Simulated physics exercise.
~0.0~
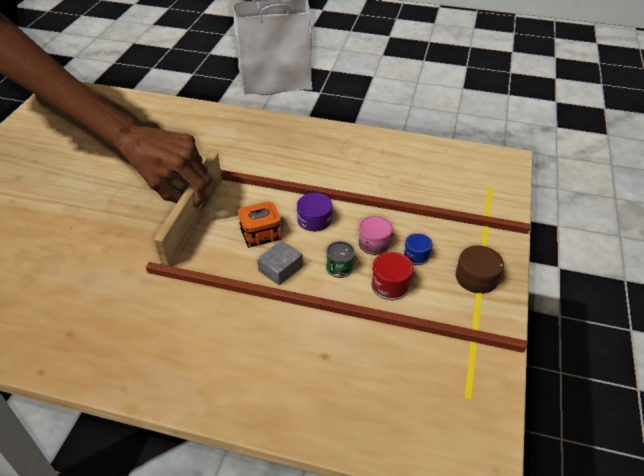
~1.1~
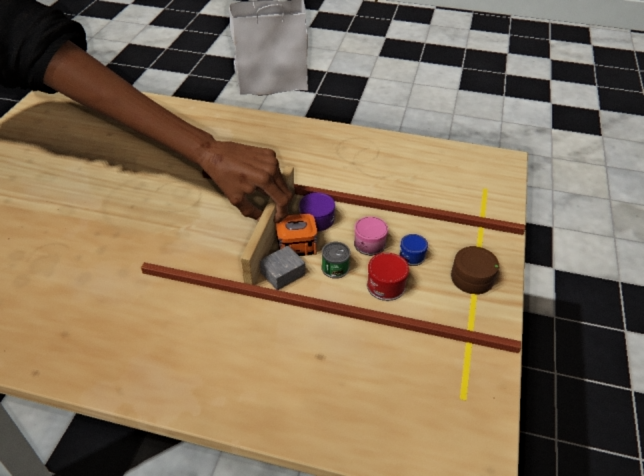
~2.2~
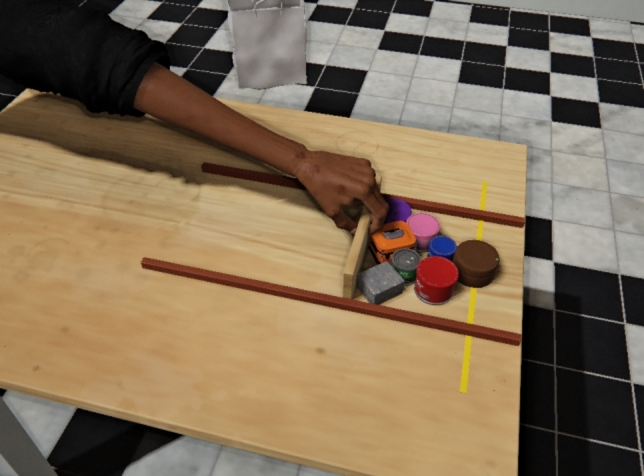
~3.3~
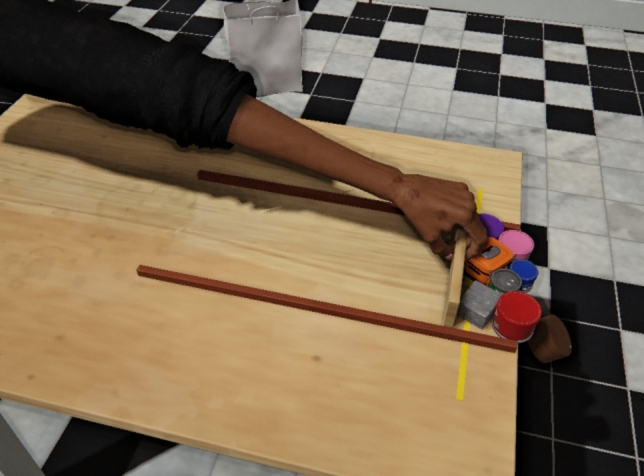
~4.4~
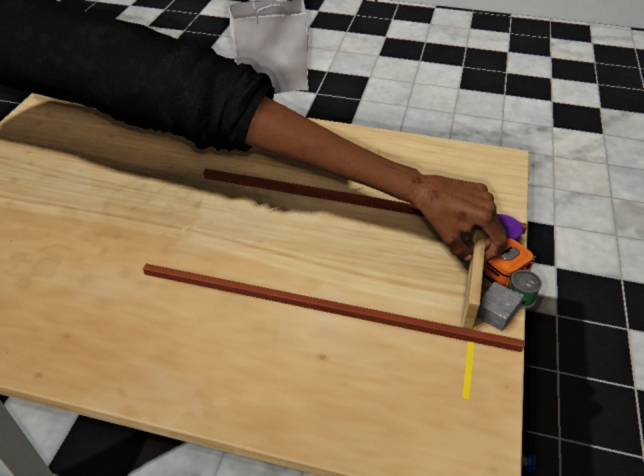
Wooden board in a hand sweeping small tins and blocks rightward between rails, four tipping off the table edge, others left overhanging.
